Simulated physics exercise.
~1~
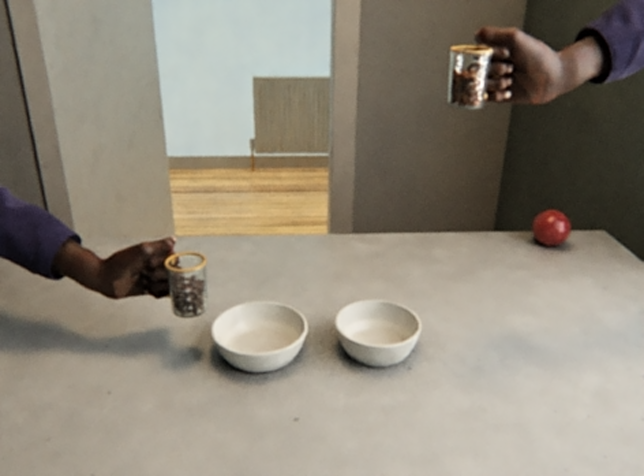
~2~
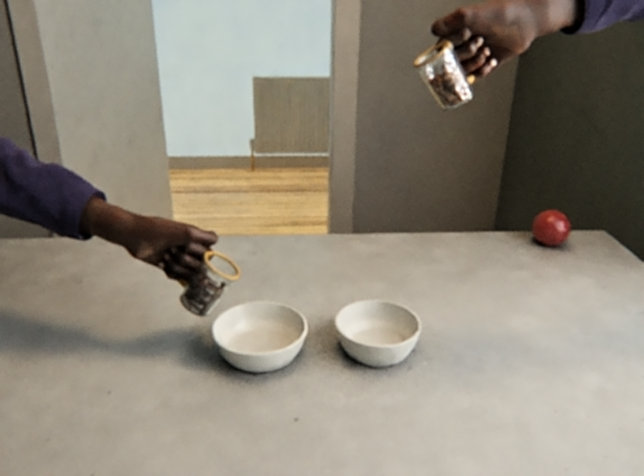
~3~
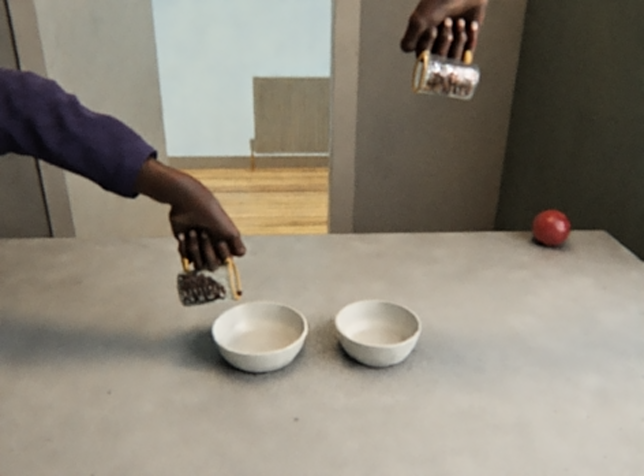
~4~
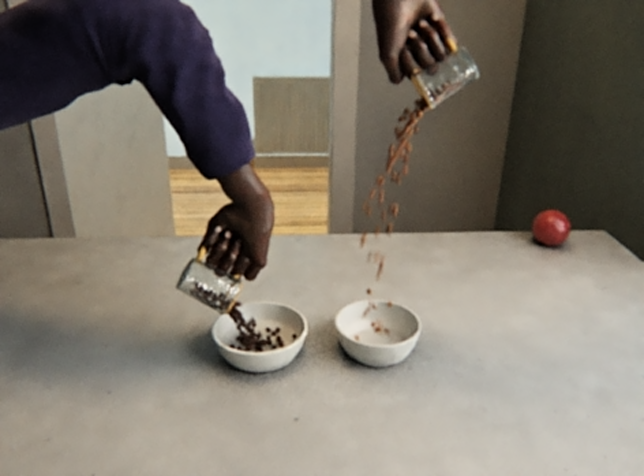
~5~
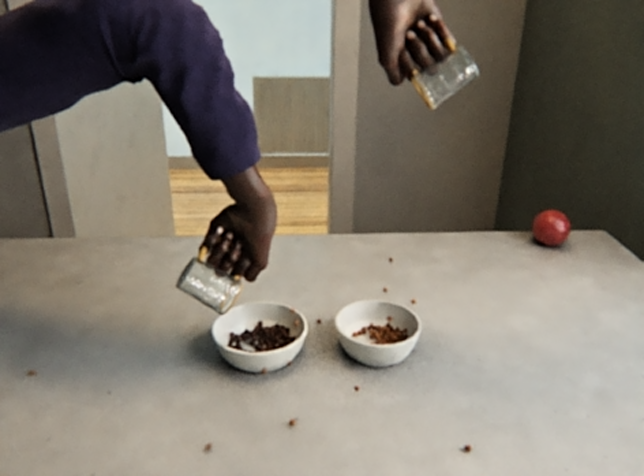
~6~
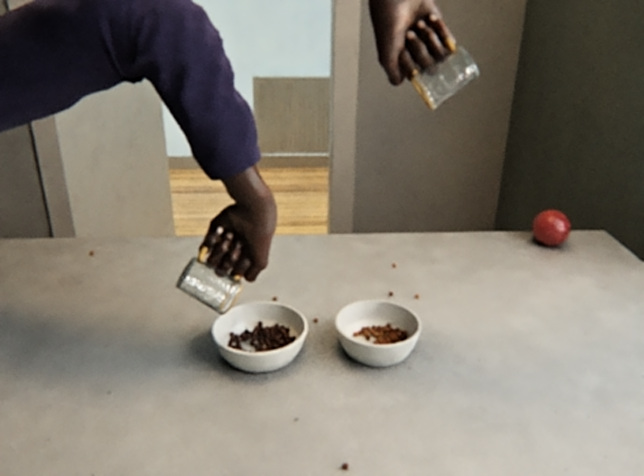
On a grey table, two hands tip cups into bowls, and some right-hand pieces scatter outside.
